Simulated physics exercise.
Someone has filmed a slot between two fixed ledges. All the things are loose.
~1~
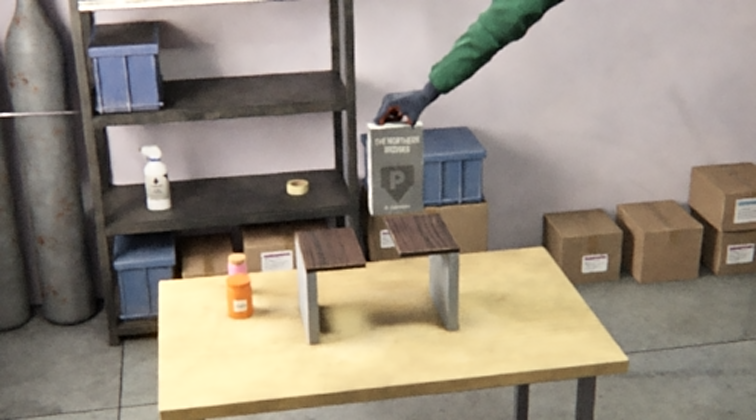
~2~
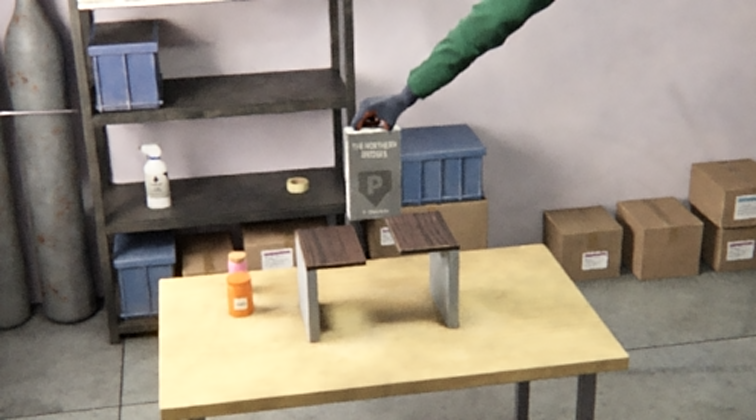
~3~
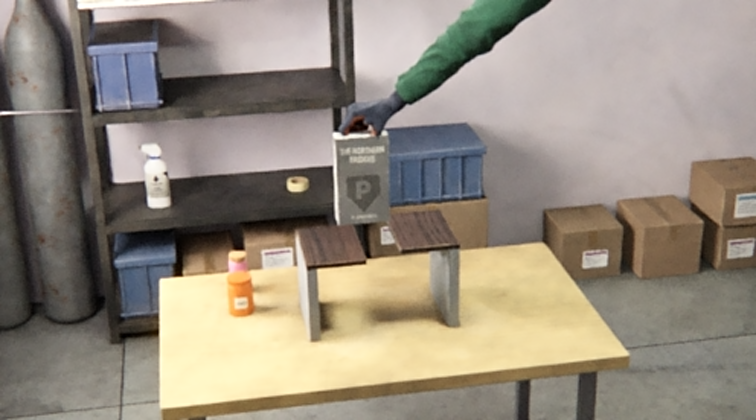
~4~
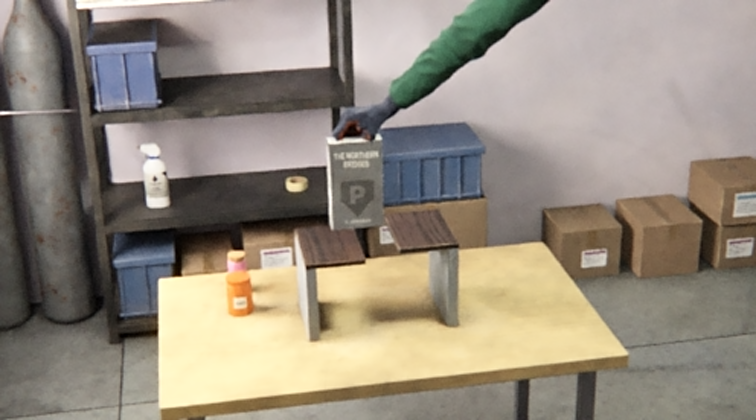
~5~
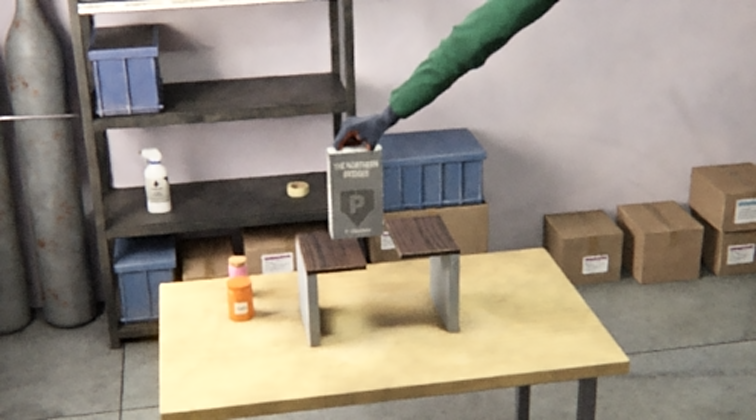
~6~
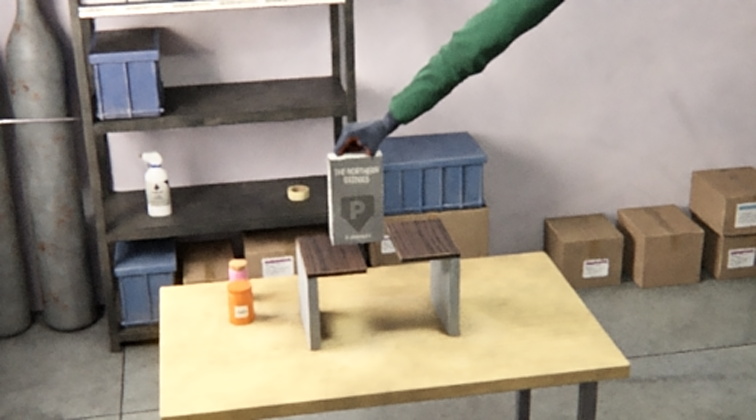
Gloved hand in a green sleeve carrying a grey book leftward, then lowering it slightly above two small stands on a table.
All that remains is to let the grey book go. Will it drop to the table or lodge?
In the end the book is caught.
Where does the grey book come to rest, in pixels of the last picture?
At about (356, 208).
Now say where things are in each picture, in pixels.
On its way; grey book (396, 168); pink shaker (238, 275), in the first frame.
On its way; grey book (373, 173); pink shaker (238, 273), in the second frame.
On its way; grey book (362, 178); pink shaker (239, 272), in the third frame.
On its way; grey book (356, 182); pink shaker (238, 272), in the fourth frame.
On its way; grey book (355, 192); pink shaker (239, 277), in the fifth frame.
Poised above the slot; grey book (356, 198); pink shaker (239, 281), in the sixth frame.
Then, 0.20 s past the last view, grey book displaced a little near (356, 208).
Then, 0.50 s past the last view, grey book resting near (356, 208).
Finally, all 3 still in place. Final places as the last picture's camera would see them, grey book near (356, 208). The book lodges.
